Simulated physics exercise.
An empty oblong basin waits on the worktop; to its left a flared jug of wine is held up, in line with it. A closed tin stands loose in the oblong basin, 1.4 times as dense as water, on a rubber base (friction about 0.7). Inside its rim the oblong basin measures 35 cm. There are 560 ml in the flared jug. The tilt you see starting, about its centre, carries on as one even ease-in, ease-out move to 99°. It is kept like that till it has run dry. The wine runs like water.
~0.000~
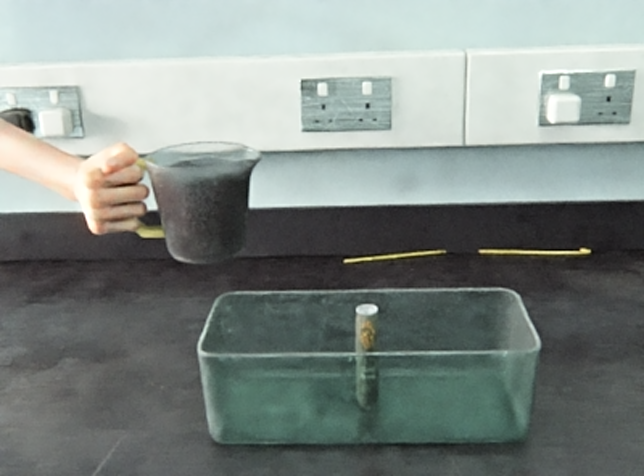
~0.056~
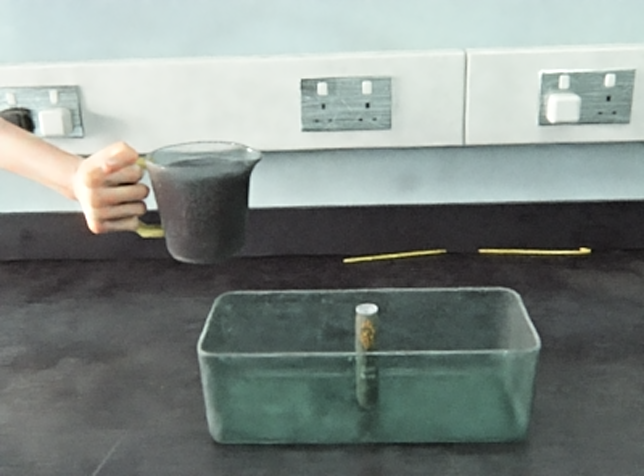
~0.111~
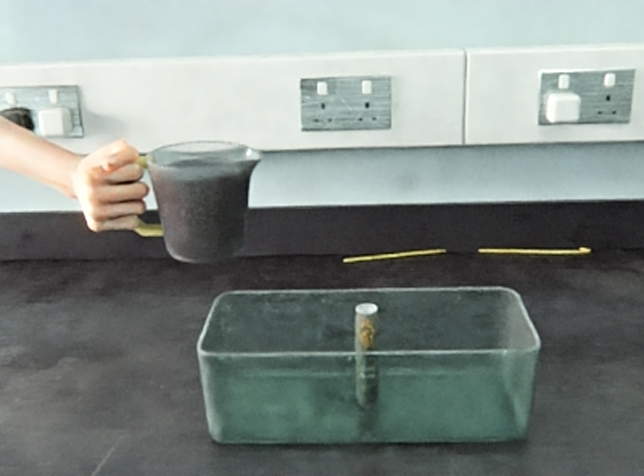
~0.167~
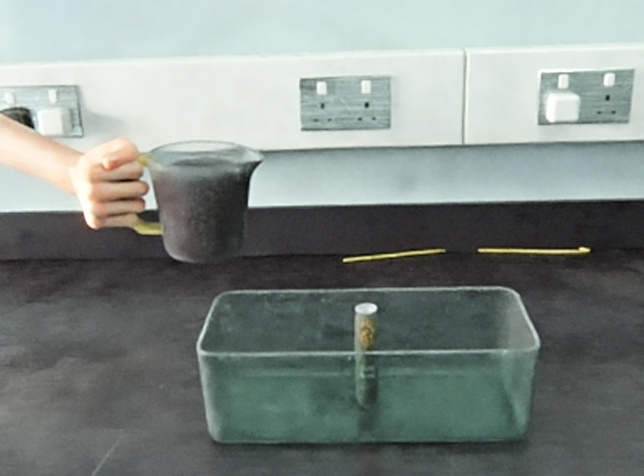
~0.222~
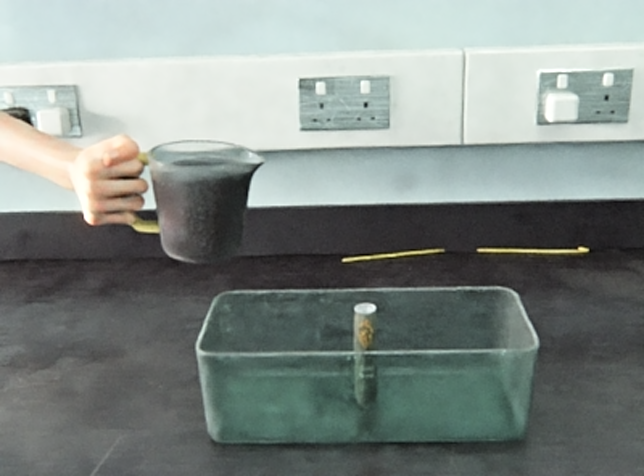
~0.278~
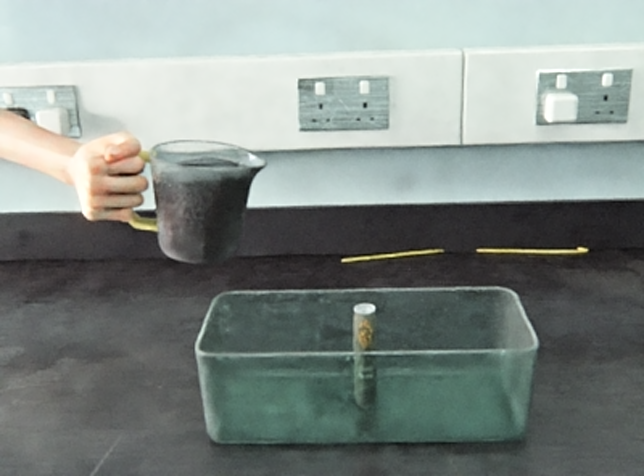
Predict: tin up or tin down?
The tin stays up.
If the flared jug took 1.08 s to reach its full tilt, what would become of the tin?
Then it keeps standing.
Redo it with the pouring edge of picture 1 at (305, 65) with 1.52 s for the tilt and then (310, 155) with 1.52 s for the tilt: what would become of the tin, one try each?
First it remains upright; then it goes over.
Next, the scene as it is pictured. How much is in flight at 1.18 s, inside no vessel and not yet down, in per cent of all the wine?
Near 18 in a hundred.
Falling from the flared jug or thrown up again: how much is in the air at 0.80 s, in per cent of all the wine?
Near 14 in a hundred.
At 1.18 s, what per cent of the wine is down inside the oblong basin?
Some 54 per cent.
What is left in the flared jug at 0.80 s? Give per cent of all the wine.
Some 80 per cent.
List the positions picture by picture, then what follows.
In the first frame, it leans 0°; its right rim is at (263, 155); the wine meets the walls at (155, 170) and (249, 168); the oblong basin's rim runs from (209, 323) to (528, 319); the tin's top is at (367, 314).
In the second frame, it leans 0°; its right rim is at (263, 155); the wine meets the walls at (155, 169) and (249, 167).
In the third frame, it leans 1°; its right rim is at (263, 156); the wine meets the walls at (156, 169) and (250, 168).
In the fourth frame, it leans 3°; its right rim is at (264, 157); the wine meets the walls at (156, 168) and (251, 167).
In the fifth frame, it leans 5°; its right rim is at (265, 160); the wine meets the walls at (158, 169) and (251, 167).
In the sixth frame, it leans 8°; its right rim is at (267, 163); the wine meets the walls at (158, 170) and (254, 169).
After 0.80 s the tilt is 54° and 81 per cent is still to pour; the tin stands where it began.
After 1.18 s the tilt is 88° and 28 per cent is still to pour; the tin stands where it began.
After 1.58 s the tilt is 99° and 1 per cent is still to pour; the tin stands where it began.
After 2.02 s the tilt is 99° and 0 per cent is still to pour; the tin stands where it began.
In the end the tin stands where it began.
